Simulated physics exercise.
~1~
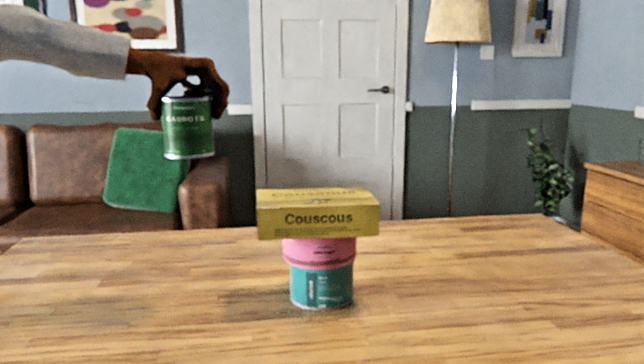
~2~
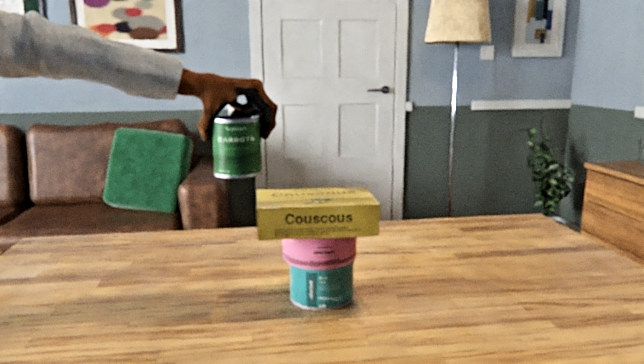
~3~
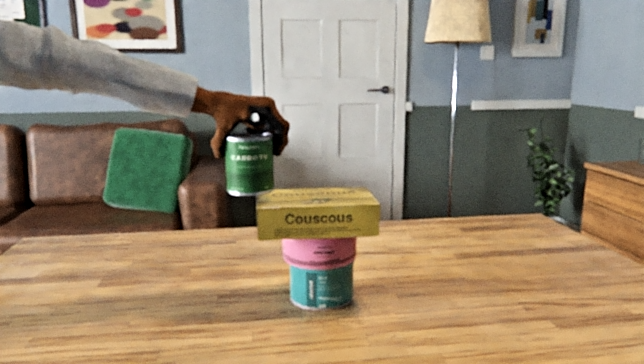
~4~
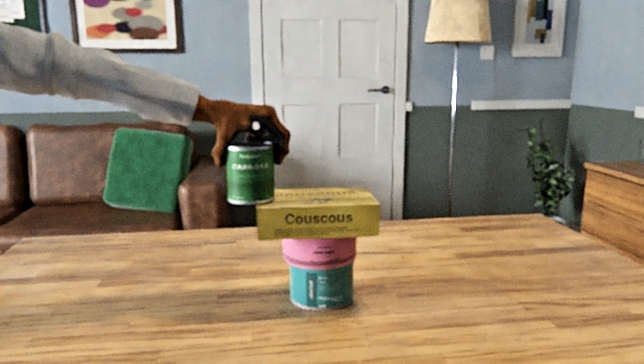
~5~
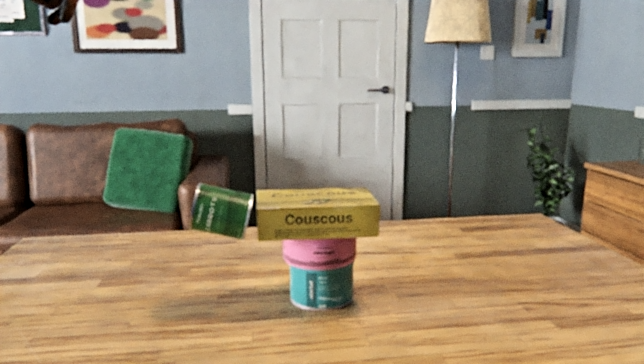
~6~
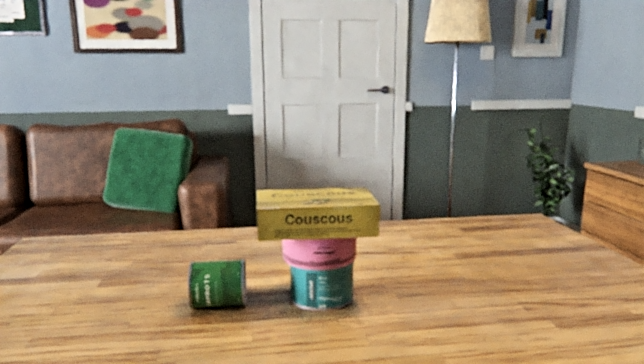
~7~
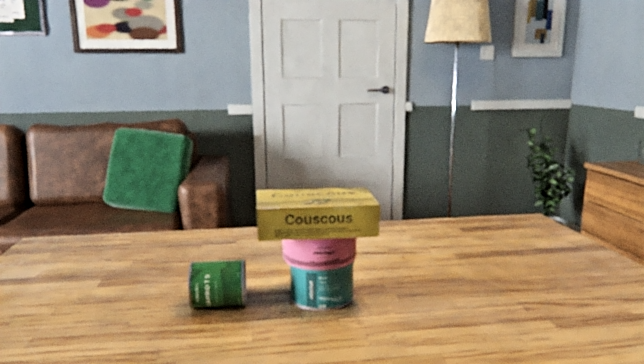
We see a hand carry a green tin rightward and lower it at the left edge of a yellow couscous packet stacked on a pink tub and a turquoise tub. Once released, the tin tips and falls to the table, ending on its side while the others stay stacked.
